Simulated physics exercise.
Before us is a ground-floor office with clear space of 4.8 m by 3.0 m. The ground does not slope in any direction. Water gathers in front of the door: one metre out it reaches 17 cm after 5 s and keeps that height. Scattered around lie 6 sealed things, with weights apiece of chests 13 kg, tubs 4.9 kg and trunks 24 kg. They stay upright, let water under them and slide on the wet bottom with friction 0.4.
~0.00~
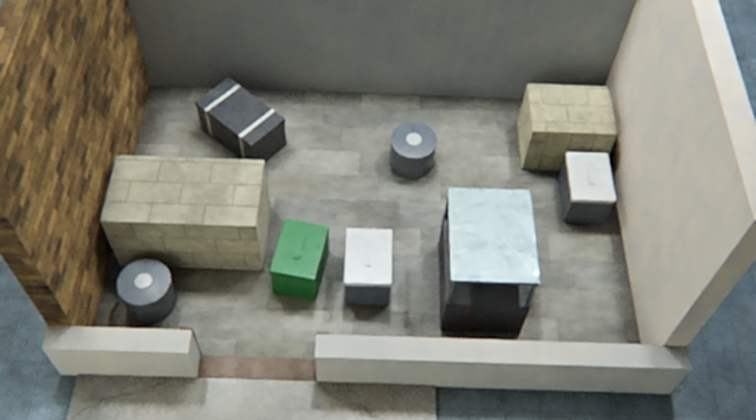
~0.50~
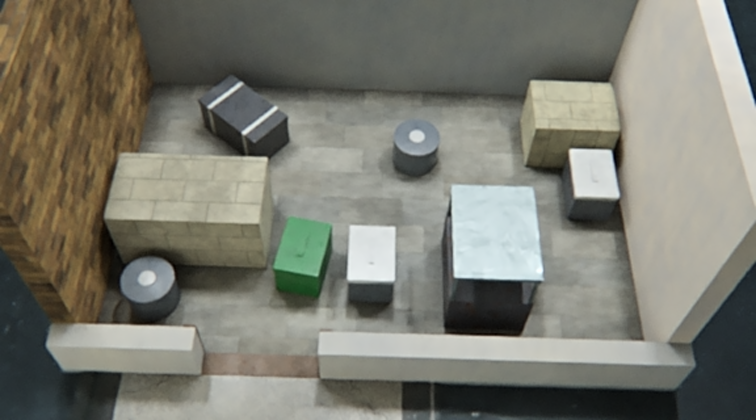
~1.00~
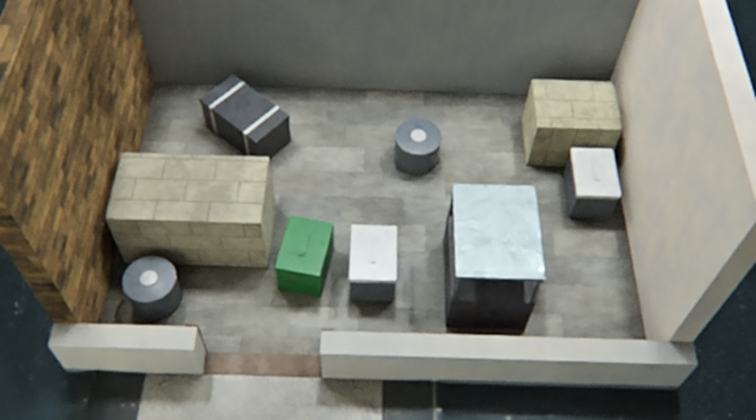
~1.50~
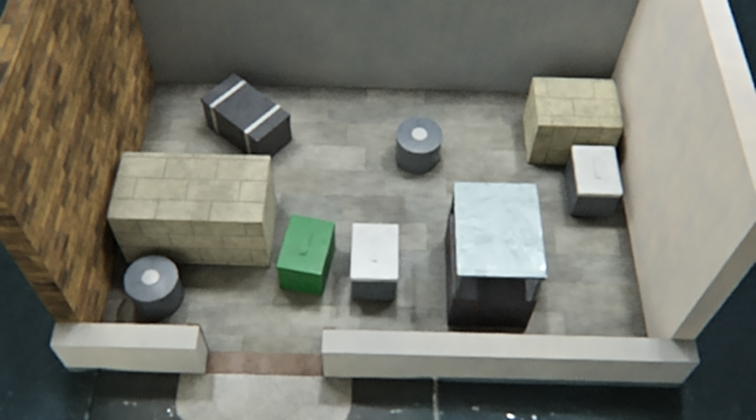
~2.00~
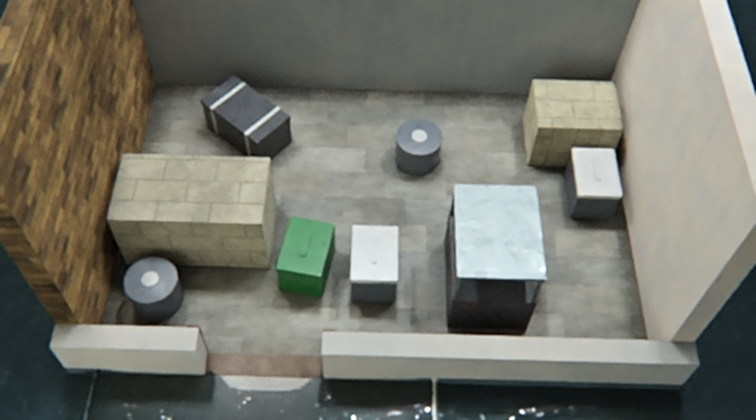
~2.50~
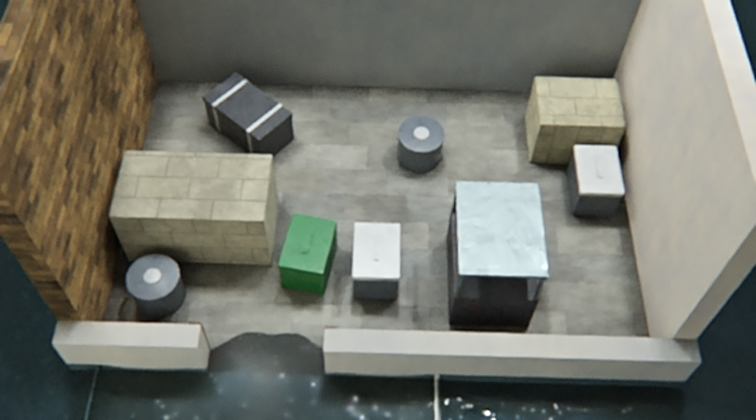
A walled room with a green chest, pale boxes, grey tubs and a dark trunk stayed still while dark water spread over the ground outside, covered the front path and just crept into the doorway.
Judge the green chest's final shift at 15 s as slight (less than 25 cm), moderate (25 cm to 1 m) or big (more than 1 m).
Big.
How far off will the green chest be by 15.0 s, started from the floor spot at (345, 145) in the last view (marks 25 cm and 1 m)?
In that run it wanders far off.
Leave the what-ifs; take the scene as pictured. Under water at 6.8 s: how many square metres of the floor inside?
My estimate is roughly 7.5 m2.
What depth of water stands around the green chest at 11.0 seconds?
About 10 cm.
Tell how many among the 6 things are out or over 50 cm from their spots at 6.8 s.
The count is 1.
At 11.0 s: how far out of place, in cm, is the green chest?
About 200 cm by then.
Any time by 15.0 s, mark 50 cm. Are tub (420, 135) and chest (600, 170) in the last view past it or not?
In that order: Beyond and within.
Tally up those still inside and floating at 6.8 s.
It comes to 1.
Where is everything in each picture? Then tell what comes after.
The first frame shows the green chest at (300, 248), on the bottom; 0.0 m2 under water; 0 of 6 have shifted.
The second frame shows the green chest at (303, 246) rests on the ground; 0.0 m2 under water; 0 of 6 have shifted.
The third frame shows the green chest at (305, 245) rests on the ground; 0.0 m2 under water; 0 of 6 have shifted.
The fourth frame shows the green chest at (306, 244), on the bottom; water covers 0.0 m2; 0 of 6 have shifted.
The fifth frame shows the green chest at (306, 246) rests on the ground; water covers 0.0 m2; 0 of 6 have shifted.
The sixth frame shows the green chest at (308, 243) rests on the ground; water covers 0.1 m2; 0 of 6 have shifted.
After 3.5 s the green chest is near (308, 243), 0.0 m from its start, aground; 0 afloat.
After 6.8 s the green chest is near (340, 125), 1.4 m from its start, aground; 1 afloat.
After 11.0 s the green chest is near (374, 73), 2.1 m from its start, afloat; 3 afloat.
After 15.0 s the green chest is near (215, 88), 2.0 m from its start, afloat; 5 afloat.
